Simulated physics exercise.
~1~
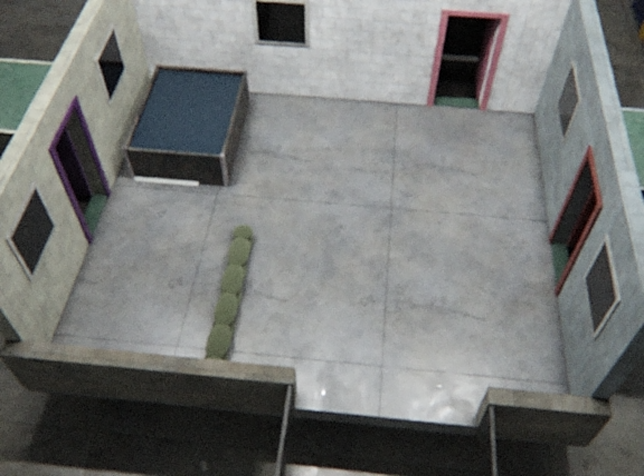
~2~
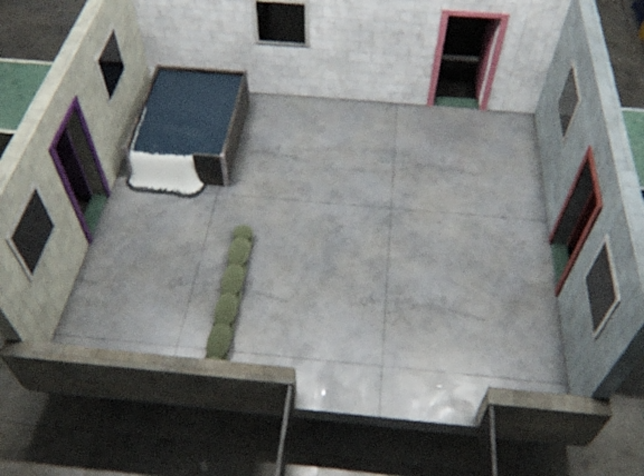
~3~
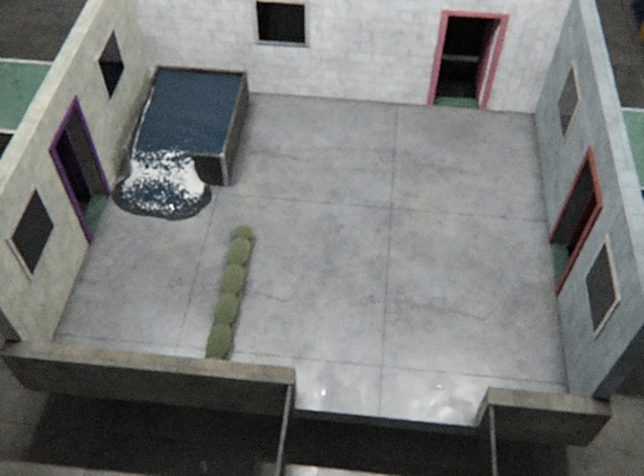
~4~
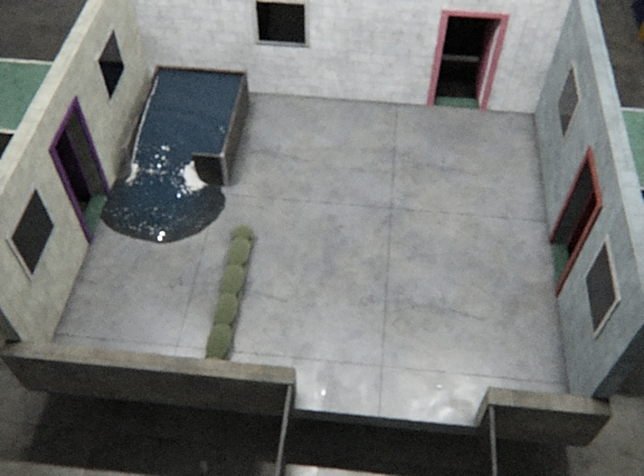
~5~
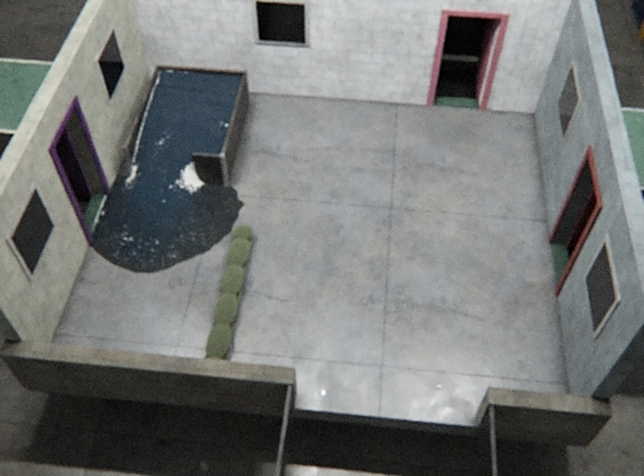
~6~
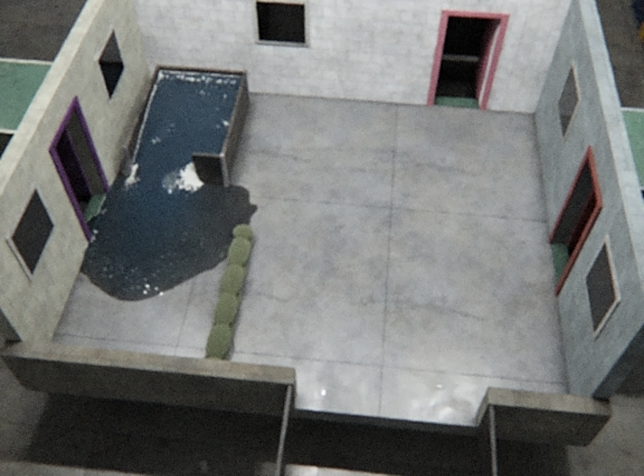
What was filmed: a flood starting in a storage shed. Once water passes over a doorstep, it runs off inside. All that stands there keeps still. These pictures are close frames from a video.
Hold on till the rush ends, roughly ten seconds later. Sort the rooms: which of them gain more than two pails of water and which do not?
The red door gains no more; the purple door gains more; the pink door gains no more.
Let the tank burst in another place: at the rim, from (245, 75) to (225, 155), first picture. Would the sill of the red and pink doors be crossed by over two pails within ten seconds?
The red door exceeds it; the pink door exceeds it.
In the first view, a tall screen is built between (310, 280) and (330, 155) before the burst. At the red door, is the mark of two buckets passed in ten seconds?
Red door: Stays within the limit.
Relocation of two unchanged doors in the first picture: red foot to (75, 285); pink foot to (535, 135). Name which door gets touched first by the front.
I'd go with the purple door.
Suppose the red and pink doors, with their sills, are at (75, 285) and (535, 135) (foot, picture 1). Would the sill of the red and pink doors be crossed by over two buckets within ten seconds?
As I see it, the red door overshoots the mark while the pink door remains within bounds.
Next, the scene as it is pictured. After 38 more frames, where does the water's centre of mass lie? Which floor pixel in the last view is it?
Point: (182, 234).
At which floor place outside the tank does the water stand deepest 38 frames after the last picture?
Near (206, 189).
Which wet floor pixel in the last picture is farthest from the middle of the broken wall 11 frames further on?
My best guess is about (291, 391).
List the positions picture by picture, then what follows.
The first frame shows still water in the tank at (189, 112).
In the second frame, water pours out at (165, 169) and has run to (198, 191).
In the third frame, water pours out at (165, 171) and has run to (188, 215).
In the fourth frame, the front is at (170, 239), out from the gap at (165, 172).
In the fifth frame, water pours out at (165, 172) and has run to (153, 268).
In the sixth frame, water pours out at (165, 172) and has run to (118, 294).
A moment on, water covers 20 % of the floor; the red door not reached, the purple door under two buckets in, the pink door not reached.
Next, water covers 20 % of the floor; the red door not reached, the purple door over two buckets in, the pink door not reached.
Then, water covers 30 % of the floor; the red door not reached, the purple door far over two buckets in, the pink door not reached.
Later, water covers 40 % of the floor; the red door not reached, the purple door far over two buckets in, the pink door not reached.
In the end, water covers 65 % of the floor; the red door wet at the sill, nothing in, the purple door far over two buckets in, the pink door wet at the sill, nothing in.
